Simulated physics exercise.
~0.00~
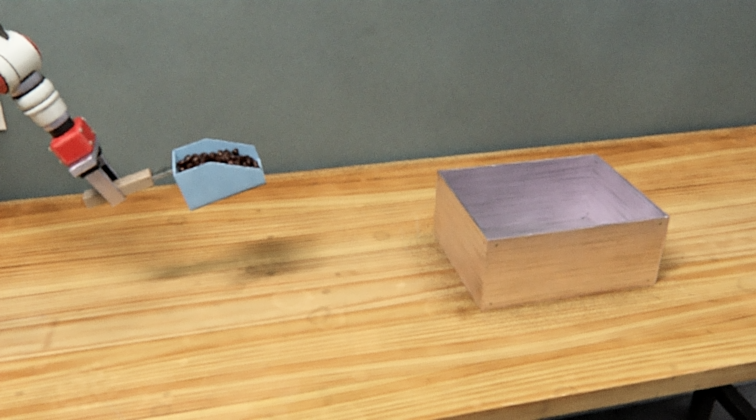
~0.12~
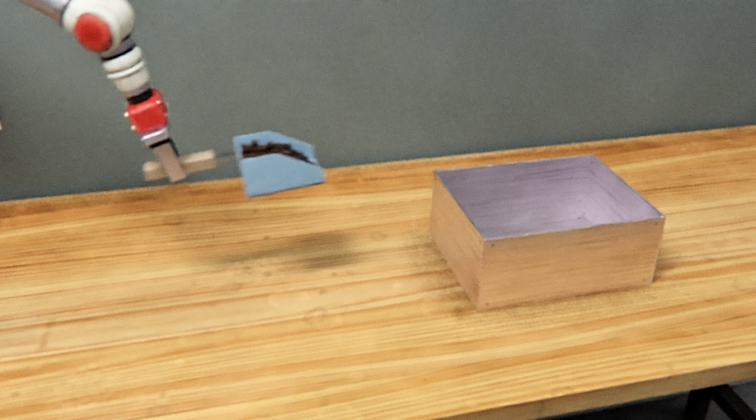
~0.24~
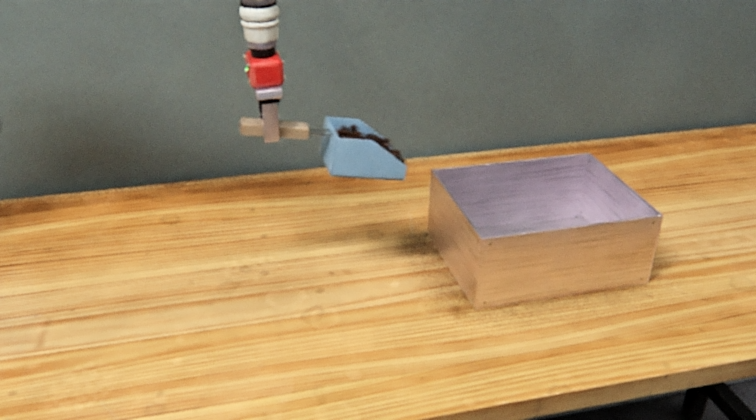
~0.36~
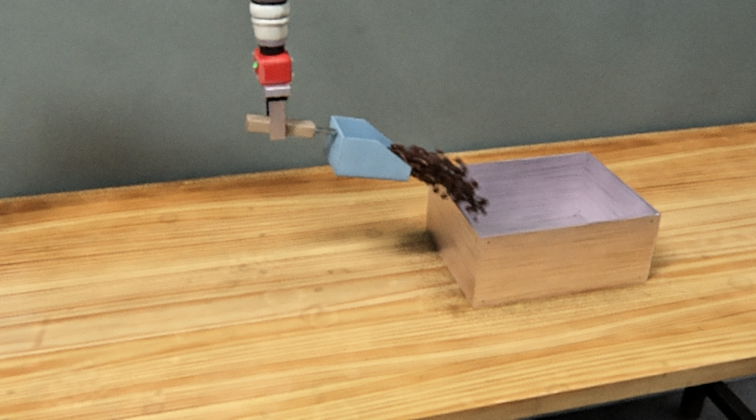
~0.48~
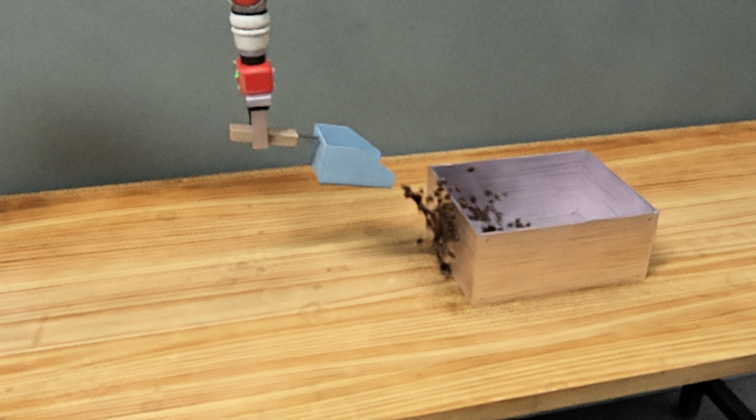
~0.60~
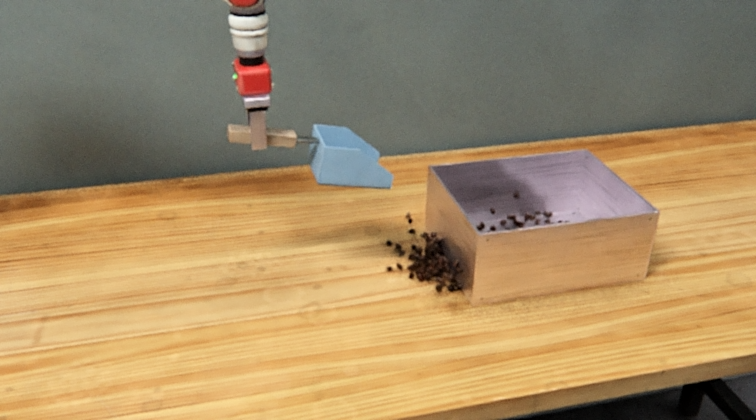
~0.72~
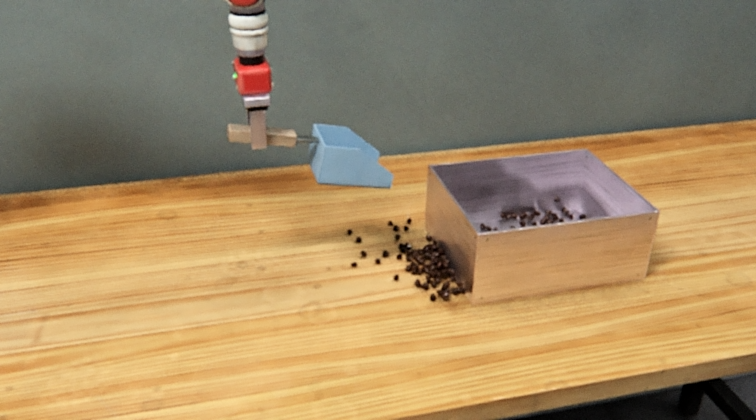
A white and red robot arm holds a light blue scoop heaped with dark brown beans above a pale wooden table, seen from slightly above against a grey wall. An open wooden box with a purplish inside stands to the right. The arm carries the scoop right, tipping its open front toward the box, and the beans pour out in a stream over the box's left edge. The arm then draws back slightly left as beans fall on both sides of that edge. Many settle inside, while the rest lie piled and scattered on the table beside the box, below the still scoop.
